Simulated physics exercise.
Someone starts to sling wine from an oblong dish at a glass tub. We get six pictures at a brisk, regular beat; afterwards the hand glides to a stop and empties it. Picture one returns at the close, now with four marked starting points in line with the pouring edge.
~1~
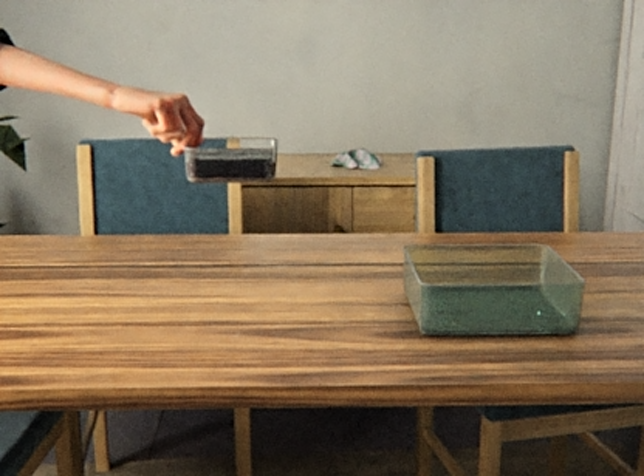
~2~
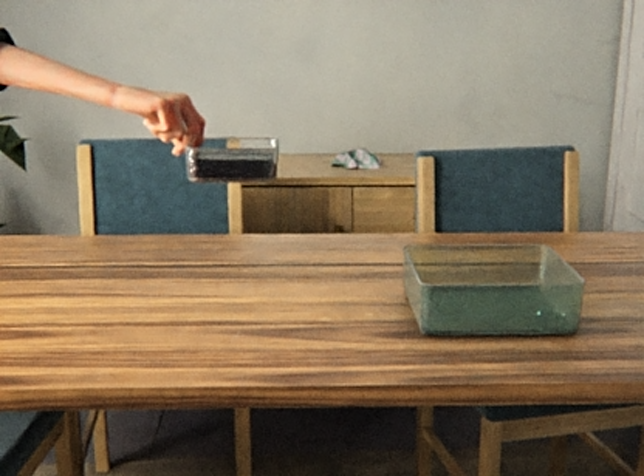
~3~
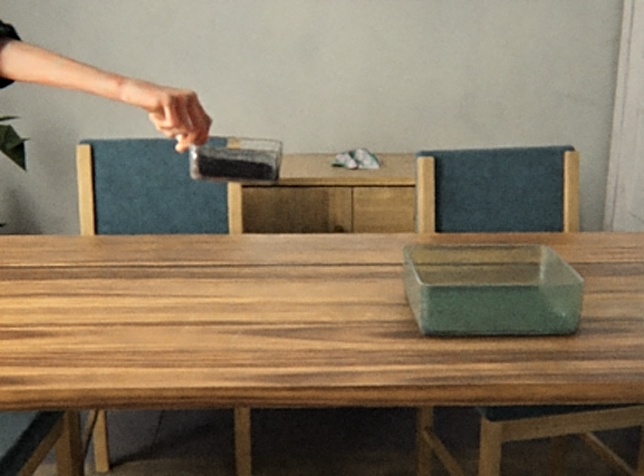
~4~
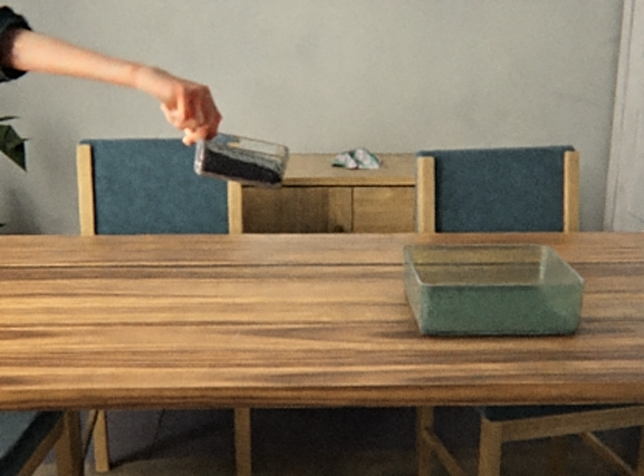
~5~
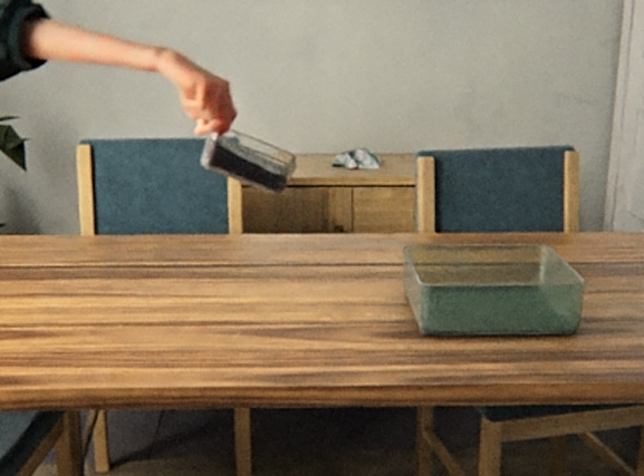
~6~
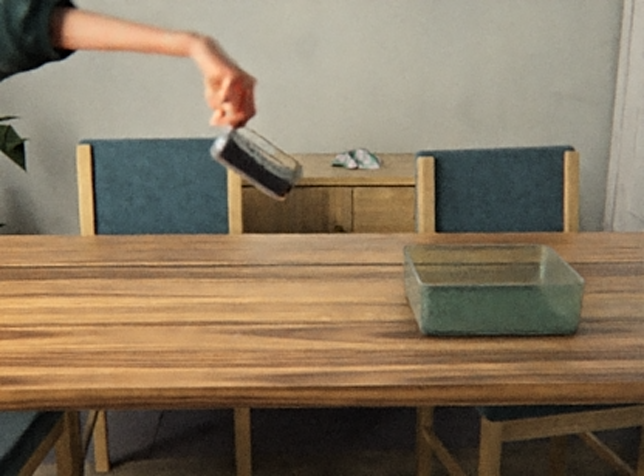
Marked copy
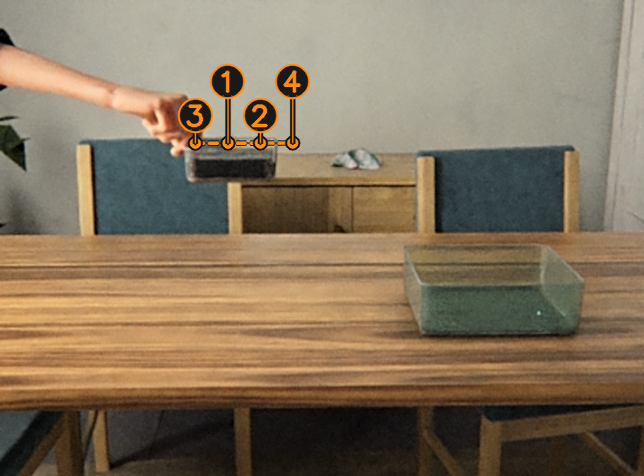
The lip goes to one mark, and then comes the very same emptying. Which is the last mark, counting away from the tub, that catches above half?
4 is the one.
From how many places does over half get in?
One.
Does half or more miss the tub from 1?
Yes, it does.
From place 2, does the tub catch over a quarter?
No.
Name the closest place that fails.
That would be 2.
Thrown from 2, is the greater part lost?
Yes.
On the marked copy, 1 at (227, 143); 2 at (260, 143); 3 at (195, 143); 4 at (292, 143).
If 1 is chosen, about 0 % lands in the tub, 95 % falls short and 5 % goes beside or beyond.
If 2 is chosen, about 13 % lands in the tub, 82 % falls short and 5 % goes beside or beyond.
If 3 is chosen, about 0 % lands in the tub, 100 % falls short.
If 4 is chosen, about 69 % lands in the tub, 23 % falls short and 7 % goes beside or beyond.
